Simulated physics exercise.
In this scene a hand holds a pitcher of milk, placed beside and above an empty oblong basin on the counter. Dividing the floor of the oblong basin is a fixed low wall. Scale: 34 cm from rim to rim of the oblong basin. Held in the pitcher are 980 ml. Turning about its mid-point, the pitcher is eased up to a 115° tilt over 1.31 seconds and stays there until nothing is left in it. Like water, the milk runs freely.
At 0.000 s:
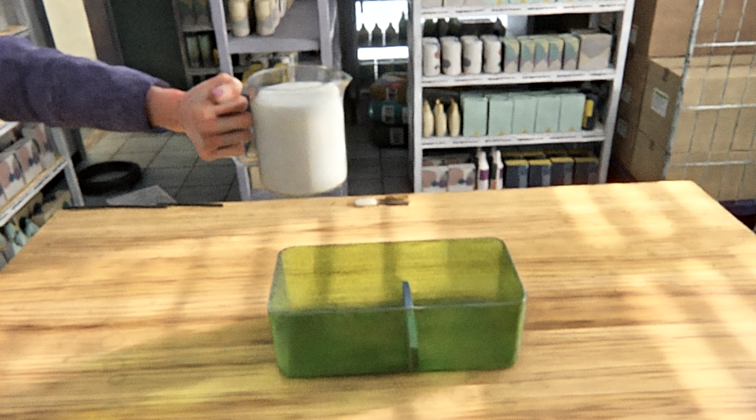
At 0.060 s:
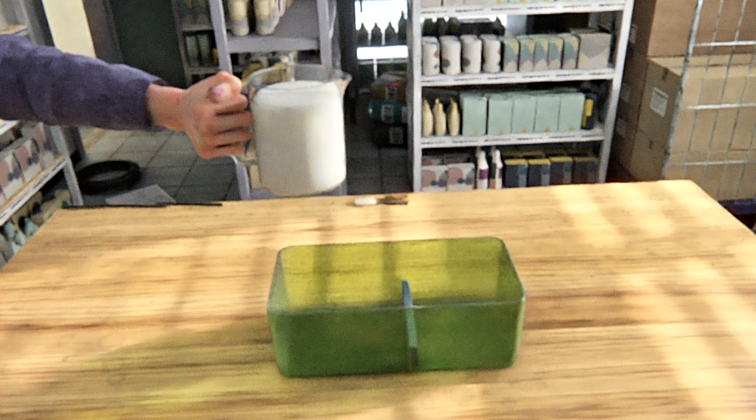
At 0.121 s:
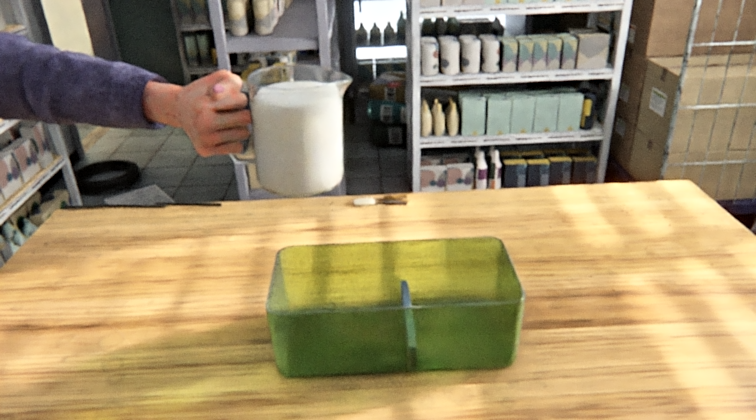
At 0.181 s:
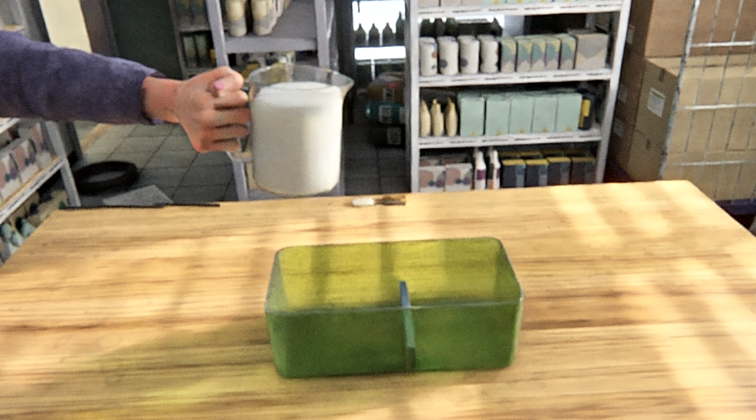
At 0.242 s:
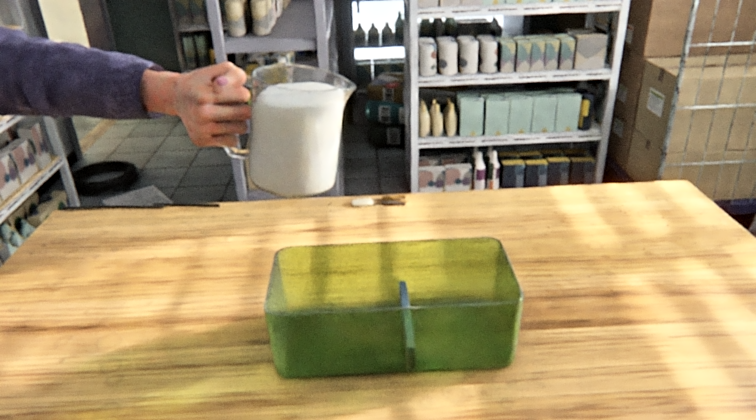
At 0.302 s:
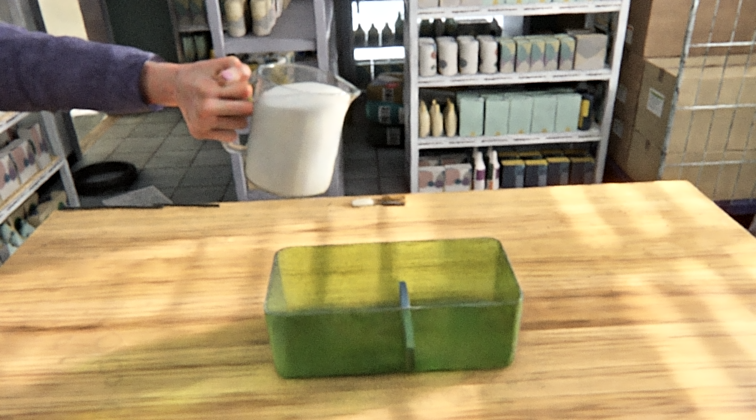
A hand held a clear pitcher of milk above and to the left of an empty green basin with a divider on a wooden counter, then slowly tilted it slightly to the right.
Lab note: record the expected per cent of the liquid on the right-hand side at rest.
Expected right-hand share: 77 per cent.
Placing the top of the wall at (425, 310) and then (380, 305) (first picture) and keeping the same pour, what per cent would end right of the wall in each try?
I'd say 65 percent on the first go, 95 percent on the next.
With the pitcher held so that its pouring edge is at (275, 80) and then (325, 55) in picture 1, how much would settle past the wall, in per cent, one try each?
Try 1: Approx. 5 %; try 2: Approx. 65 %.
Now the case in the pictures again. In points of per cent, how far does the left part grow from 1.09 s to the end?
That works out to roughly 20 per cent of the whole.
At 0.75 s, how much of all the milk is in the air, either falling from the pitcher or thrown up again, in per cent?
It comes to roughly 18 per cent.
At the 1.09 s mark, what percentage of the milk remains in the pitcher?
22 %.
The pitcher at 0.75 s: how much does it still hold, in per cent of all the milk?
Portion remaining: Approx. 78 per cent.
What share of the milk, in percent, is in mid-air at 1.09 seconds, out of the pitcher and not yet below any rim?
Near 28 in a hundred.
By 0.75 s the tilt is 71° and 79 per cent is still to pour, 0 is left of the wall and 4 right of it.
By 1.09 s the tilt is 107° and 22 per cent is still to pour, 2 is left of the wall and 48 right of it.
By 1.43 s the tilt is 115° and 0 per cent is still to pour, 15 is left of the wall and 80 right of it.
By 1.81 s the tilt is 115° and 0 per cent is still to pour, 21 is left of the wall and 77 right of it.
At rest 21 per cent lies left of the wall, 77 right of it and 2 outside.
